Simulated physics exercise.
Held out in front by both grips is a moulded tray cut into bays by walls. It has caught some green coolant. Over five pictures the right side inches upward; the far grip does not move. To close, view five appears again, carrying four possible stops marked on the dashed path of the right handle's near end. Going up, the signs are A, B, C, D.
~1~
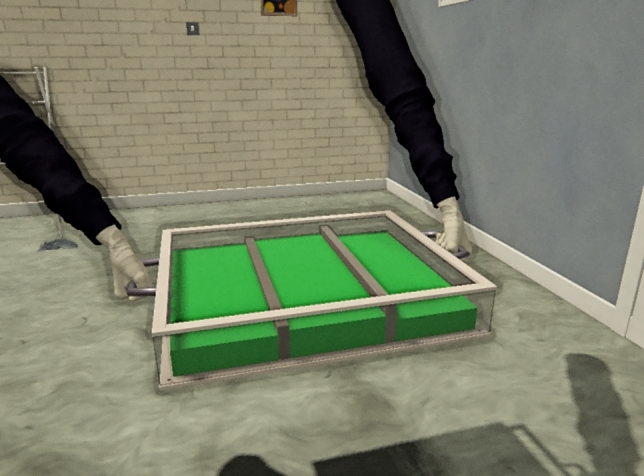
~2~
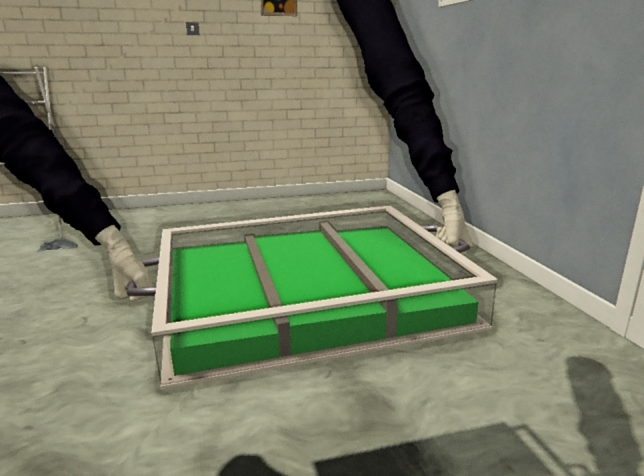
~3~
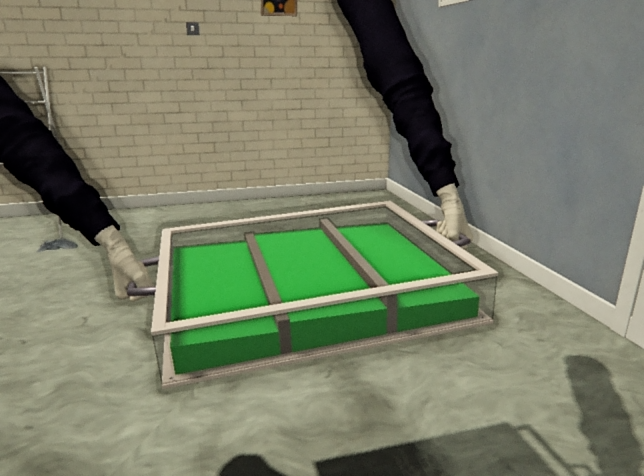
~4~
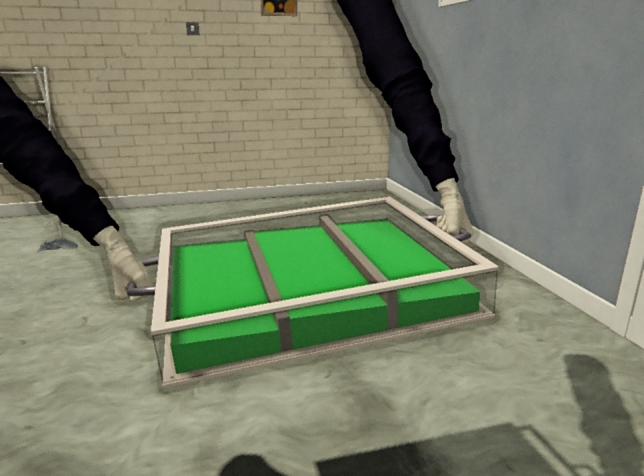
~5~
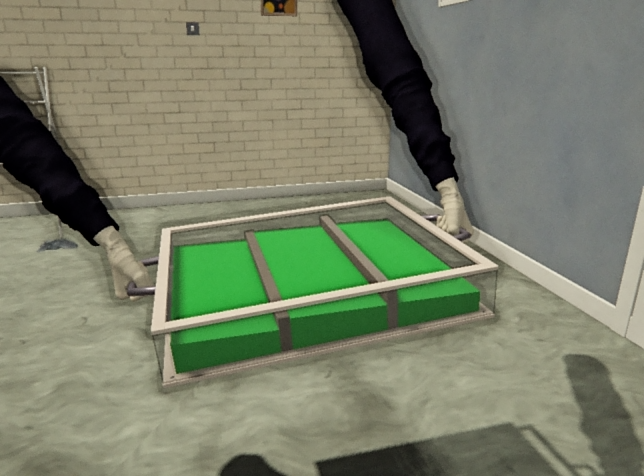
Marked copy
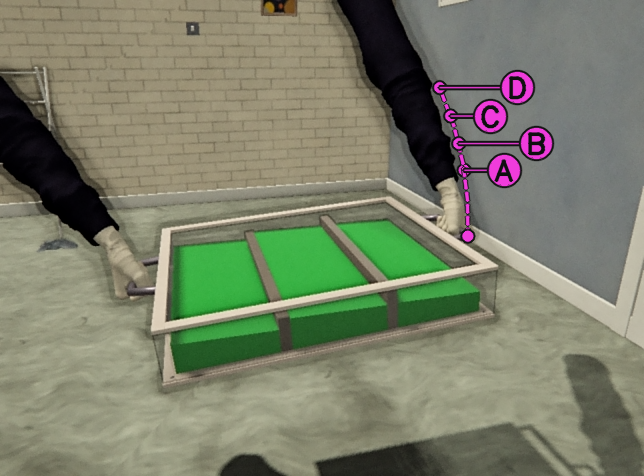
A shallow, clear-sided tray of green liquid, split by two dividers into three bays, starts out level on the floor, with a gloved hand on a handle at each end. The right hand raises its end slightly, tilting the tray gently down to the left, and the tray then stays nearly still.
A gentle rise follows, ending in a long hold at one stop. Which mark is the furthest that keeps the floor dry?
The limit is A.
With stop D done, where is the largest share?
It is the left one.
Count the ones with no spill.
One of them.
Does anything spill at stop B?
Yes.
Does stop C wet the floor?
Yes, that goes wrong.
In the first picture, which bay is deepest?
The middle bay.
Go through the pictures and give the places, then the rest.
The tray is level; deepest in the middle bay, at (308, 272), shallowest in the right; right handle at (451, 244), in the first frame.
Tipped about 1° down to the left; no wall is crossed; right handle at (451, 238), in the second frame.
Tipped about 2° down to the left; no wall is crossed; right handle at (451, 232), in the third frame.
Tipped about 4° down to the left; no wall is crossed; right handle at (452, 227), in the fourth frame.
Tipped about 4° down to the left; deepest in the middle bay, at (308, 262), shallowest in the right; right handle at (452, 226), in the fifth frame.
On the marked copy, A at (464, 170); B at (458, 143); C at (450, 116); D at (439, 87).
If A is chosen, nothing spills; the left bay holds the most.
If B is chosen, about 6 % goes over the rim.
If C is chosen, about 21 % goes over the rim.
If D is chosen, about 35 % goes over the rim.
